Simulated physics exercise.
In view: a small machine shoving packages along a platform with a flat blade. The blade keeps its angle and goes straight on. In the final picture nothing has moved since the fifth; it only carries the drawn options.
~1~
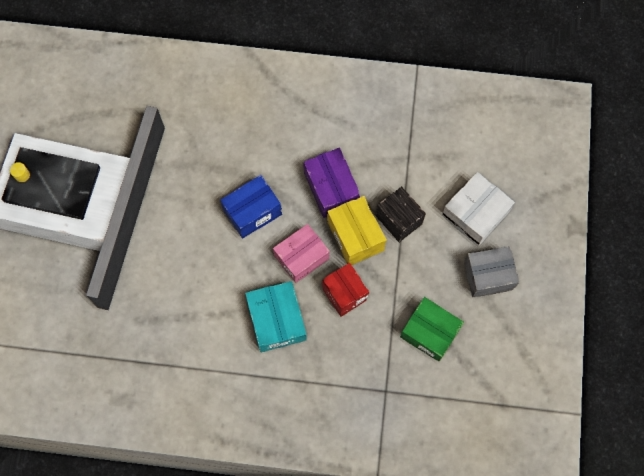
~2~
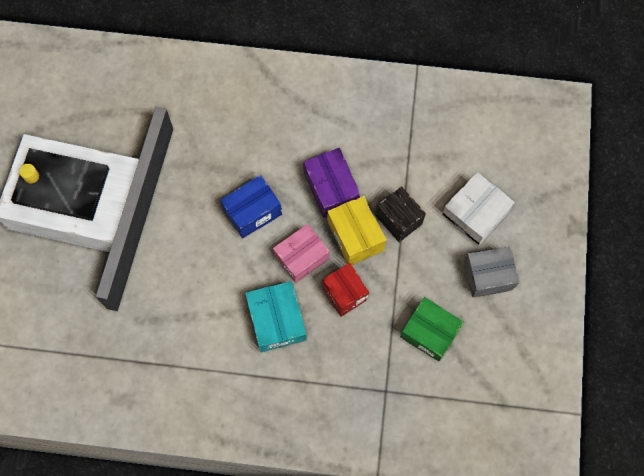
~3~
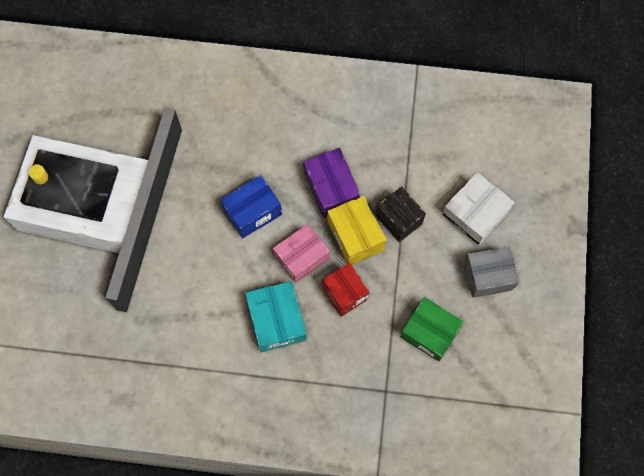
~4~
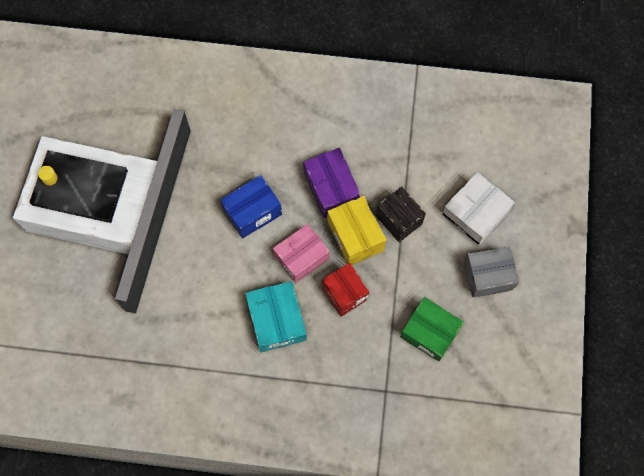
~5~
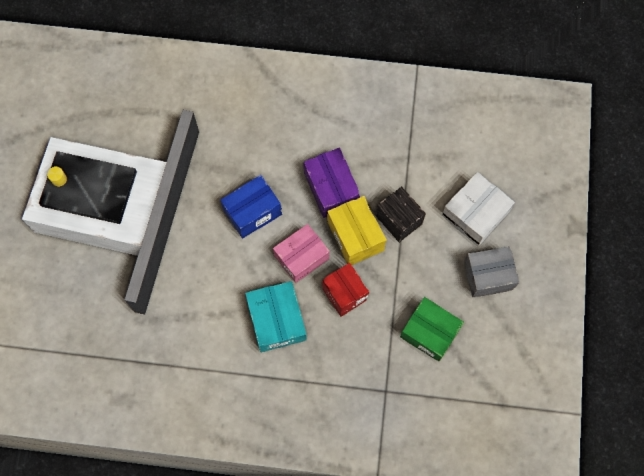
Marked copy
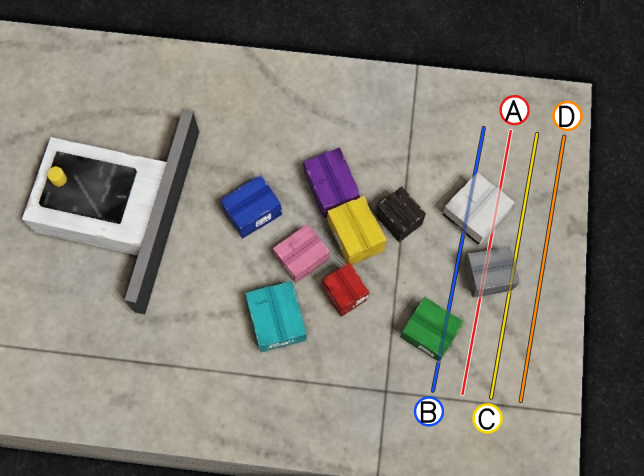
A small white machine with a flat gray blade moves slowly right across the platform.
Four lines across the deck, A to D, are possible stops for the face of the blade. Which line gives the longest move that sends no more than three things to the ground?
The farthest such stop is C.
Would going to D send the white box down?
Yes.
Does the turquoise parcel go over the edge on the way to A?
By then, no.
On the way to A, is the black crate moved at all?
By then, yes.
On the marked copy, A at (488, 257); B at (460, 254); C at (515, 260); D at (543, 263).
With C. Early on, robot (221, 202); turquoise parcel (296, 329); purple box (348, 170).
Further on, robot (349, 217); grey box (520, 277); white box (520, 196).
At the end, robot (451, 228); white box over the edge; grey box over the edge; two fallen.
As for the rest, A is within the limit but short; B is within the limit but short; D drops five.
